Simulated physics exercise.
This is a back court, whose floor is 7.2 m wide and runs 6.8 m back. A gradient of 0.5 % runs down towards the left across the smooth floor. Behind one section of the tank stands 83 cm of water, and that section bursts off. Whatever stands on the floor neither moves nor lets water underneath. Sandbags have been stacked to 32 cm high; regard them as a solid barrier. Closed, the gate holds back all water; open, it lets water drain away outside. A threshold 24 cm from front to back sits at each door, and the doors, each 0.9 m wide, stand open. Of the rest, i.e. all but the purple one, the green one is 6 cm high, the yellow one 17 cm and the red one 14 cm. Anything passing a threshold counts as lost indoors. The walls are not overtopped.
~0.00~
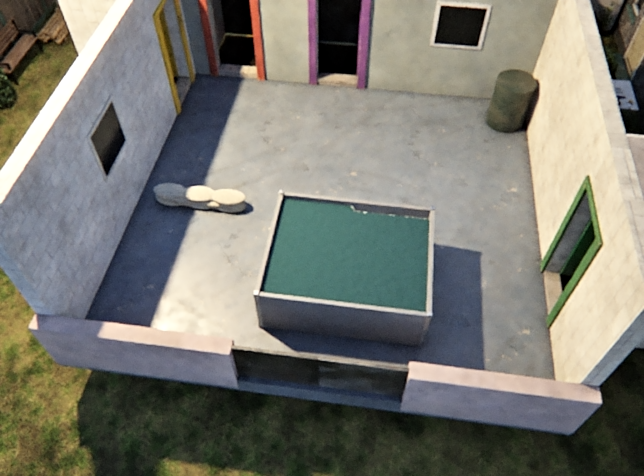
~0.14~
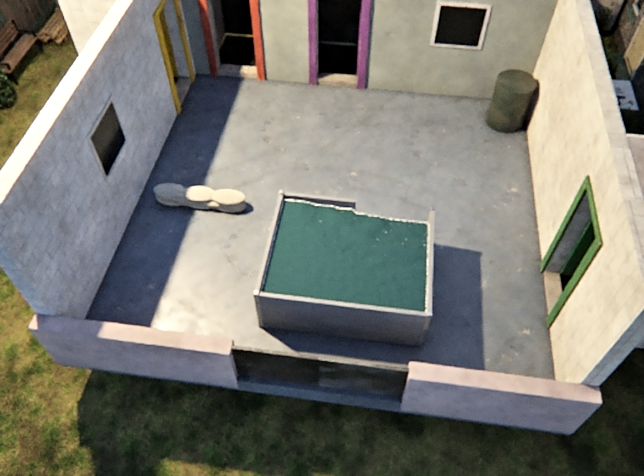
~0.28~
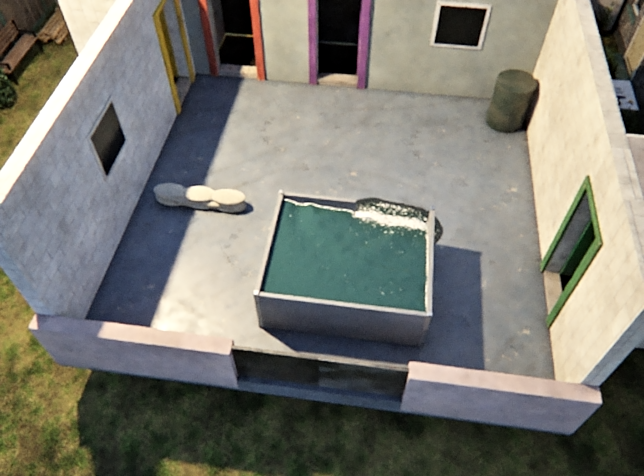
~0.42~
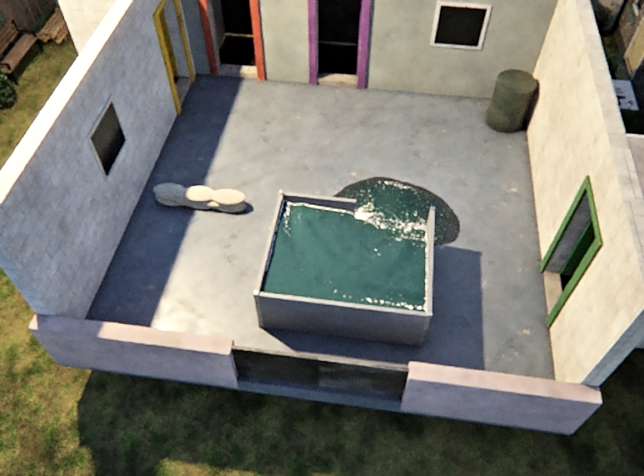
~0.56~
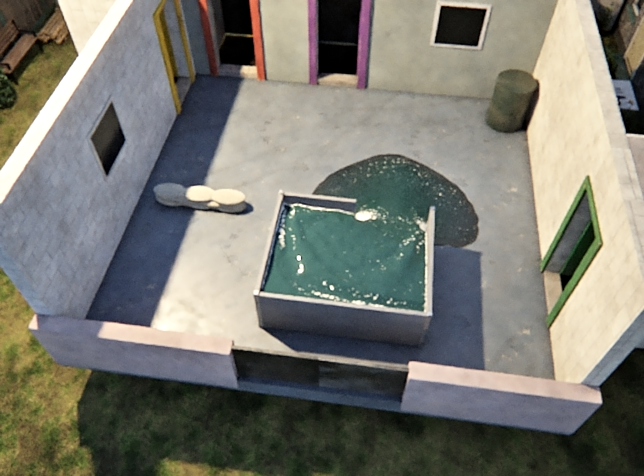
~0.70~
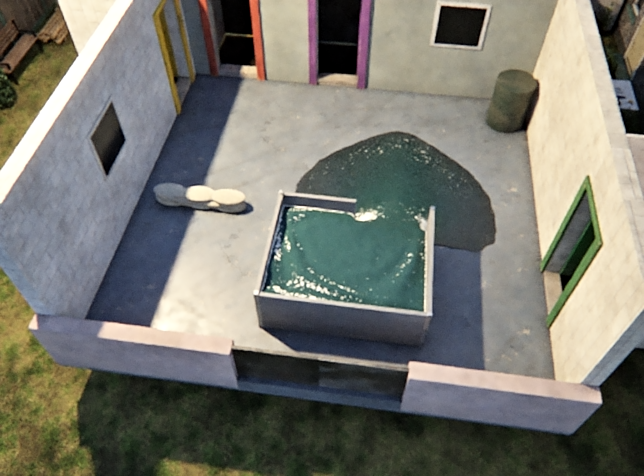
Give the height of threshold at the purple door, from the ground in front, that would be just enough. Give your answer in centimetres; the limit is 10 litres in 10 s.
Close to 21 cm.
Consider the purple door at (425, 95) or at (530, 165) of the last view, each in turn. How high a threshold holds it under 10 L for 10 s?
Minimums: About 28 cm and 20 cm.
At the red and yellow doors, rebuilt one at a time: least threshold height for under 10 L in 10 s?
About 15 cm at red and about 20 cm at yellow.
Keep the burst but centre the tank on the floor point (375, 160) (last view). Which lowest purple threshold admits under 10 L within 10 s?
About 12.5 cm.
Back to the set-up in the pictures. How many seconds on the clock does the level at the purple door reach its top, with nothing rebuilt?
I'd say near 2.4 seconds.
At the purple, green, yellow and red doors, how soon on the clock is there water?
Front arrival: Purple 1.3 seconds, green 3.6 seconds, yellow 3.2 seconds, red 2.4 seconds.
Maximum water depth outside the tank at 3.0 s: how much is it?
Roughly 46 cm.
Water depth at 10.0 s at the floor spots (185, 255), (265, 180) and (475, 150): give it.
Depth: About 1, 9, 8 cm.
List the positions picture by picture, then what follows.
Still water, 83 cm deep, in the tank at (349, 252); the purple door at (338, 45) is dry, in the first picture.
The gap is on the far side, the front 0.3 m out at a hidden place; the back of the tank holds 83 cm, in the second picture.
Water pours out on the far side and has run 0.8 m, to (367, 202); about 12 cm deep outside, 83 cm at the back, in the third picture.
The front is at (373, 181), 1.4 m from the gap on the far side; 2.4 m2 of floor is wet, 81 cm left at the back, in the fourth picture.
The front is at (385, 157), 2.0 m from the gap on the far side; 4.4 m2 of floor is wet, 74 cm left at the back, in the fifth picture.
The gap is on the far side, the front 2.7 m out at (390, 135); the back of the tank holds 70 cm; 1.9 m in a straight line remain to the purple door at (338, 45), in the sixth picture.
After 1.4 s water covers 35 % of the floor, deepest (40 cm) near (394, 230); 2 cm at the purple door, 0 litres in over its 13 cm threshold.
After 3.0 s water covers 45 % of the floor, deepest (46 cm) near (517, 110); 21 cm at the purple door, 49 litres in over its 13 cm threshold.
After 10.0 s water covers 90 % of the floor, deepest (16 cm) near (172, 191); 8 cm at the purple door, 80 litres in over its 13 cm threshold.
At the purple door as built, the water arrived by 1.4 s and peaked near 24 cm at 2.4 s.
With a threshold of 18 cm, 25 litres would have come in within the 10 s; with 24.5 cm, 2 litres. So under 10 litres takes about 21 cm.
